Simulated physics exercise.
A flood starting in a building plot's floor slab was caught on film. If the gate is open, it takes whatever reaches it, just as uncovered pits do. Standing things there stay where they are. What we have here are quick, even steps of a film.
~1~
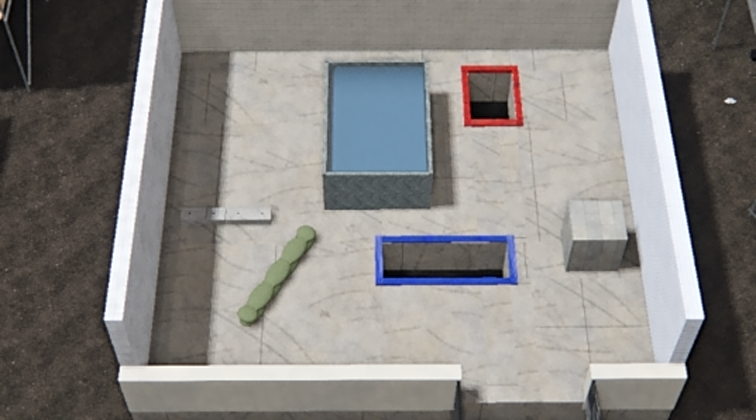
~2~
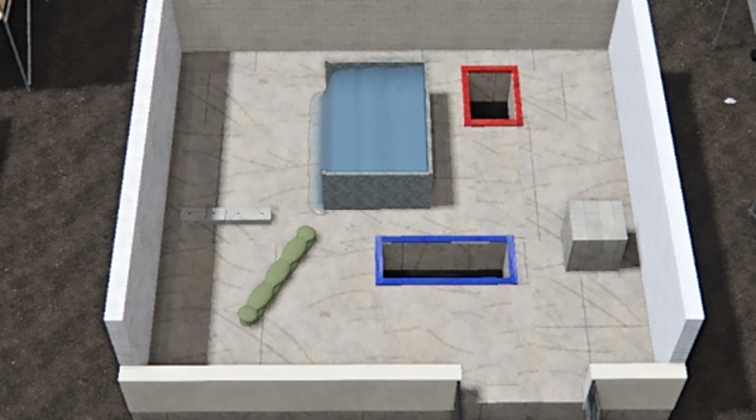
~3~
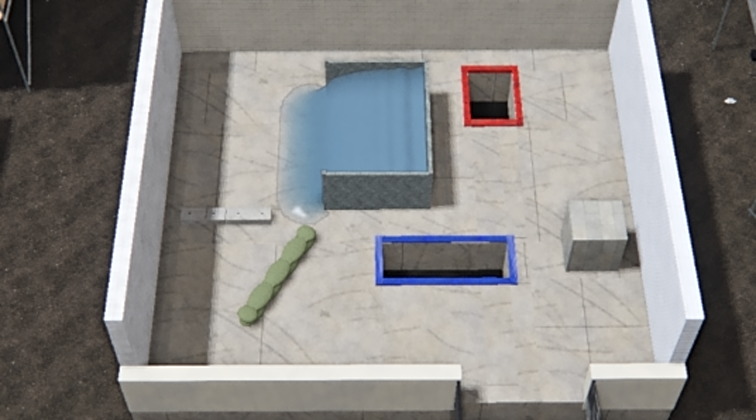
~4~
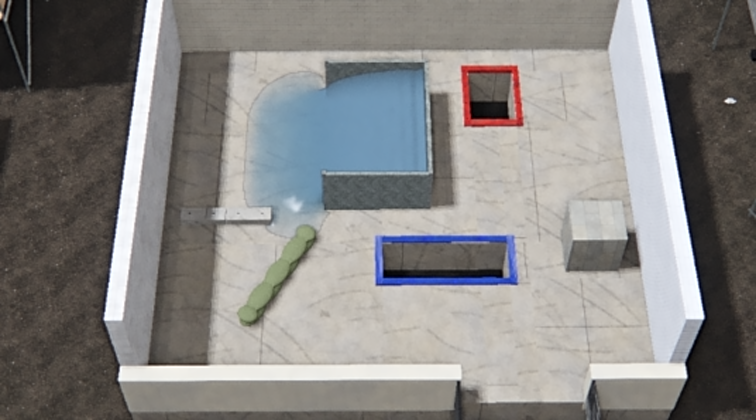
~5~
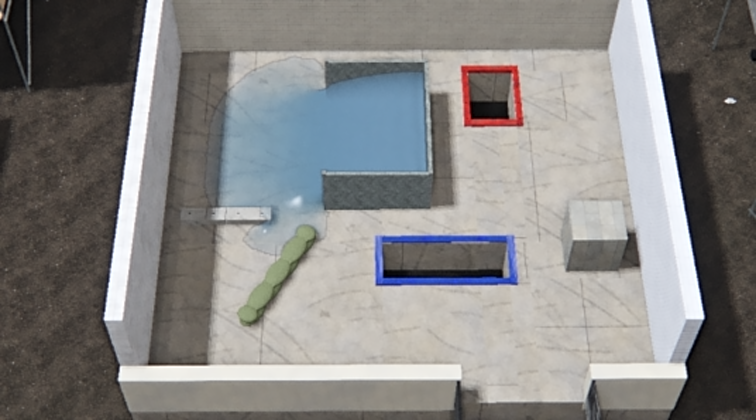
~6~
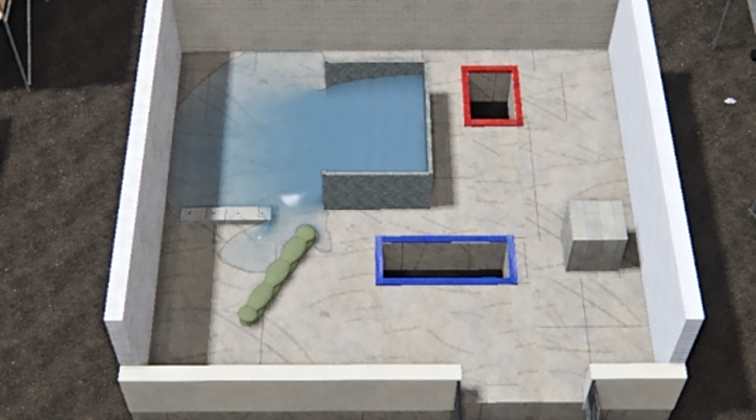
In the video, water in a rectangular tank on a walled floor slab pours out through its open left side, spreading leftward across the slab toward the left wall and around a low grey block and green hedge-like barrier.
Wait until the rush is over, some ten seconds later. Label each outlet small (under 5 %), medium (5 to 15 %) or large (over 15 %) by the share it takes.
Labels: Gate: Small, blue pit: Small, red pit: Medium.
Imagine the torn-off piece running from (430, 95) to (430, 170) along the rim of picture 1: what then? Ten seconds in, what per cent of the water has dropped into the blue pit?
About 10 percent ends up in the blue pit, by my reckoning.
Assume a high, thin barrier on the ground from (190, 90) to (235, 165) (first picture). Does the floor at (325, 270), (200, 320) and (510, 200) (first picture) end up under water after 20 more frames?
In order: Dry; wet; dry.
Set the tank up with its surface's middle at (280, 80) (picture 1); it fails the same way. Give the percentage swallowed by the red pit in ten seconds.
Within ten seconds the red pit takes 4 percent of the total.
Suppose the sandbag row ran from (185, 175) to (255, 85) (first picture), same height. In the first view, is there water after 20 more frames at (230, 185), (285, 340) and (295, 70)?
Taken one by one - inundated; inundated; inundated.
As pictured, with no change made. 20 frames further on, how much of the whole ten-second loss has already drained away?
Result, approximate: 0 per cent.
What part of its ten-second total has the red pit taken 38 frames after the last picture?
Some 70 per cent.
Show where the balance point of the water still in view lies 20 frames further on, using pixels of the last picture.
The water's middle lies around (262, 174).
A moment on, water covers 30 % of the floor; the gate 0 %, the blue pit 0 %, the red pit 0 %.
Next, water covers 30 % of the floor; the gate 0 %, the blue pit 0 %, the red pit 0 %.
Then, water covers 45 % of the floor; the gate 0 %, the blue pit 0 %, the red pit 0 %.
Later, water covers 75 % of the floor; the gate 0 %, the blue pit 1 %, the red pit 6 %.
In the end, water covers 90 % of the floor; the gate 2 %, the blue pit 1 %, the red pit 9 %.
